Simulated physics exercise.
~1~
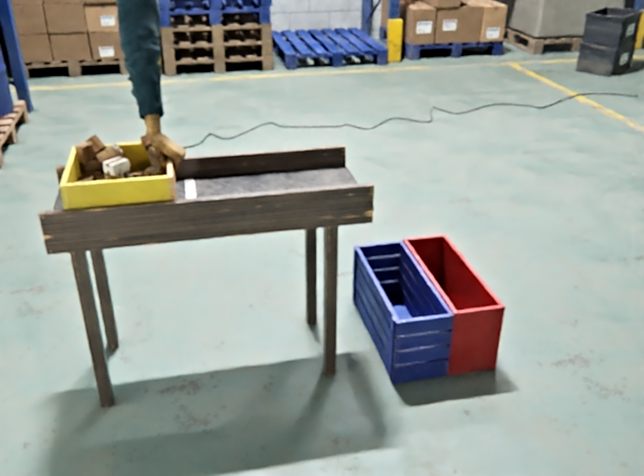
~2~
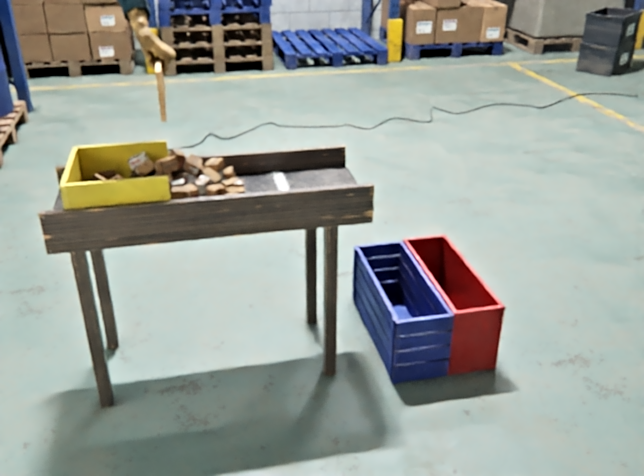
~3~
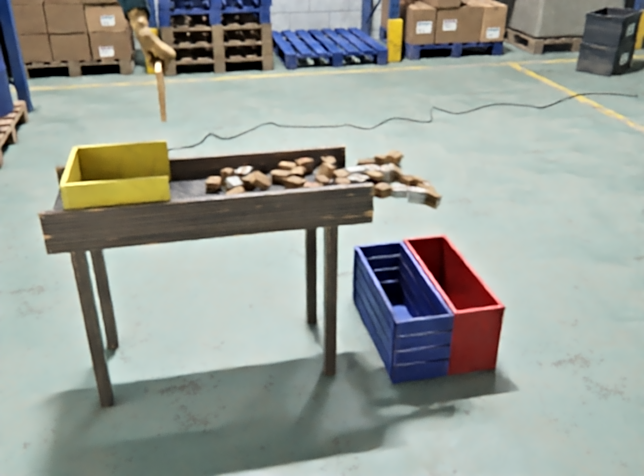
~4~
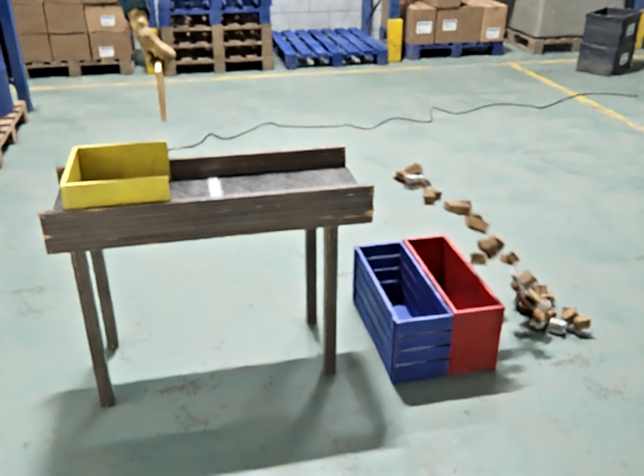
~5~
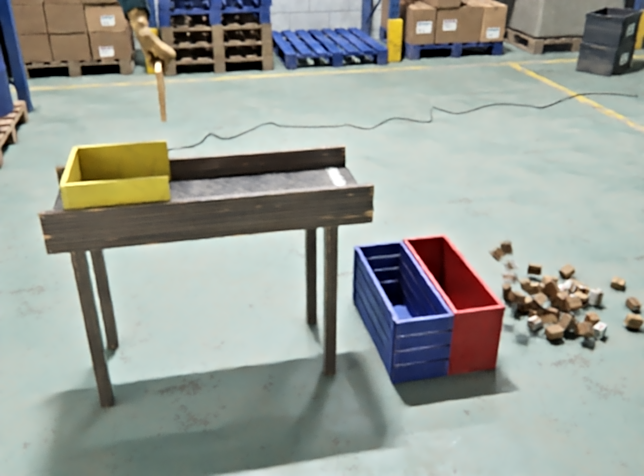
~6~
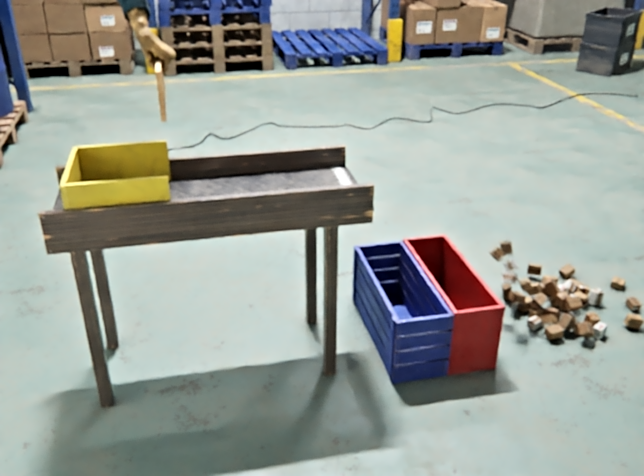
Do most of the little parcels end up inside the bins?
No, well over half of them end up on the floor beyond the red bin, having flown right over both bins.
